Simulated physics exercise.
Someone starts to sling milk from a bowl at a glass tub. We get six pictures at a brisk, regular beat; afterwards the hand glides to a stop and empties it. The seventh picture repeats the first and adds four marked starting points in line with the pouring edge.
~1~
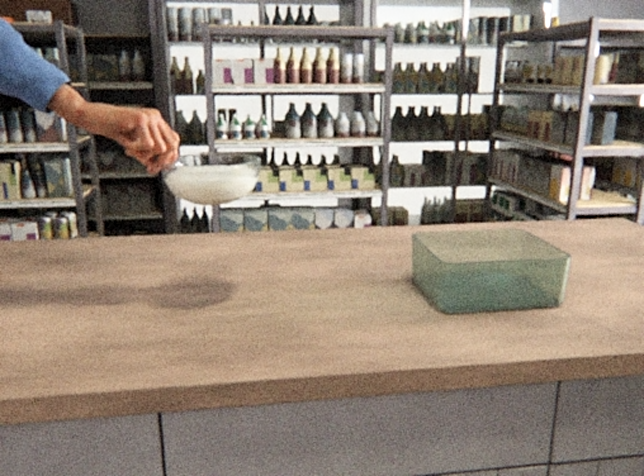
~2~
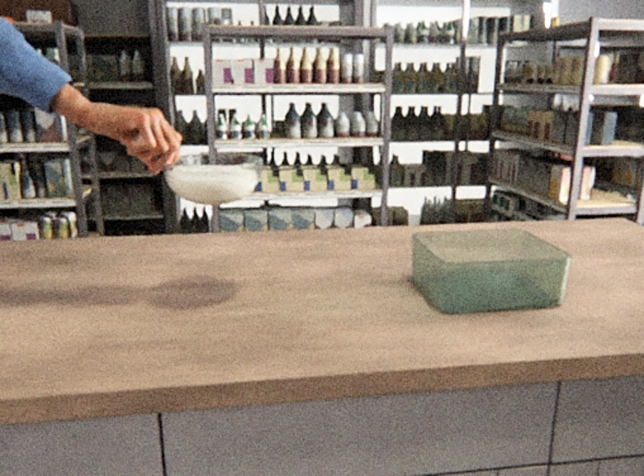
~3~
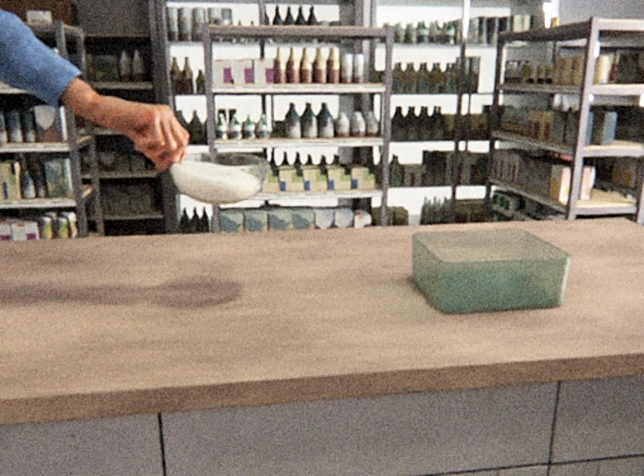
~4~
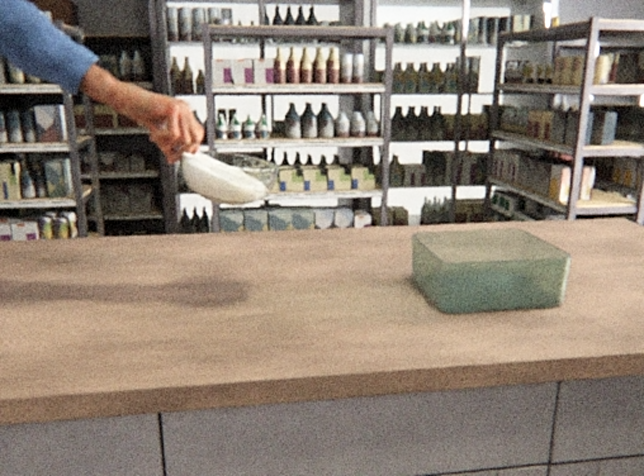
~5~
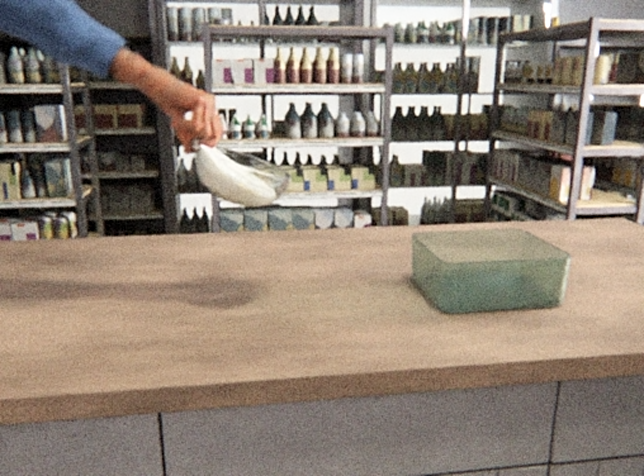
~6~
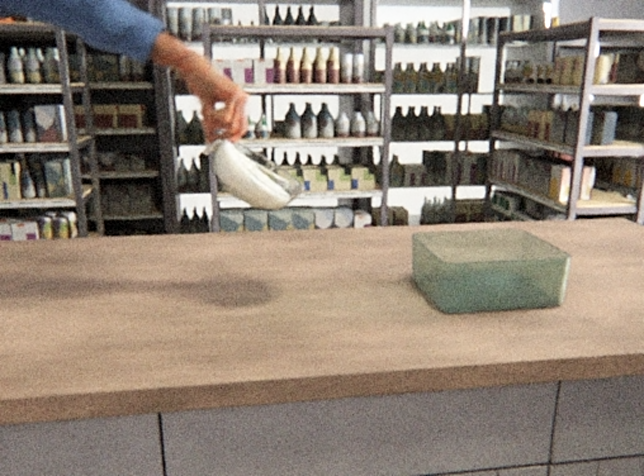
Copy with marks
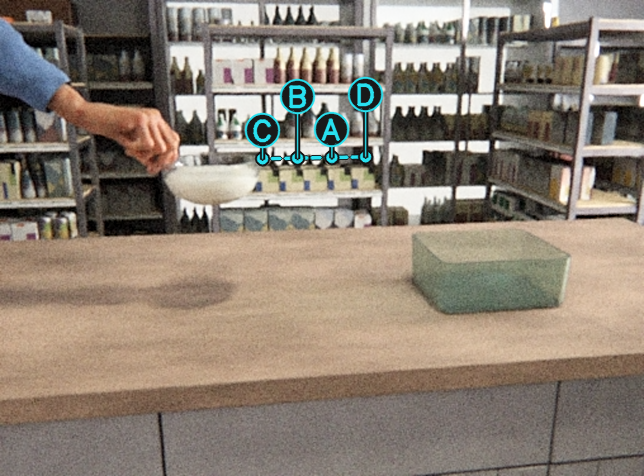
A hand held a clear bowl of white milk above a wooden counter, then moved it a little to the right and tilted it steeply, while a greenish glass tub sat still farther right.
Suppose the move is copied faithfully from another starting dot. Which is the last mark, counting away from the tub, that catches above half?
Dot B just does it.
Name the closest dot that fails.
C it is.
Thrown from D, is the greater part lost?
No, that is safe.
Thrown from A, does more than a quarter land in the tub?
Yes, clearly.
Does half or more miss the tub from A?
No.
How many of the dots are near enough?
Three.
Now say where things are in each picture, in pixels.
The first picture shows upright, lip at (258, 158); tub from (438, 311) to (561, 304); nothing has left yet.
The second picture shows upright, lip at (260, 159); nothing has left yet.
The third picture shows tipped about 3°, lip at (267, 161); nothing has left yet.
The fourth picture shows tipped about 10°, lip at (277, 167); milk is over the rim, down to (189, 153).
The fifth picture shows tipped about 20°, lip at (290, 175); milk is over the rim, down to (193, 148).
The sixth picture shows tipped about 33°, lip at (302, 185); milk is over the rim, down to (206, 153).
In cyan, A at (331, 157); B at (297, 158); C at (262, 158); D at (365, 156).
With A, about 65 % lands in the tub, 8 % falls short and 27 % goes beside or beyond.
With B, about 72 % lands in the tub, 10 % falls short and 19 % goes beside or beyond.
With C, about 16 % lands in the tub, 76 % falls short and 7 % goes beside or beyond.
With D, about 88 % lands in the tub, 8 % falls short and 4 % goes beside or beyond.
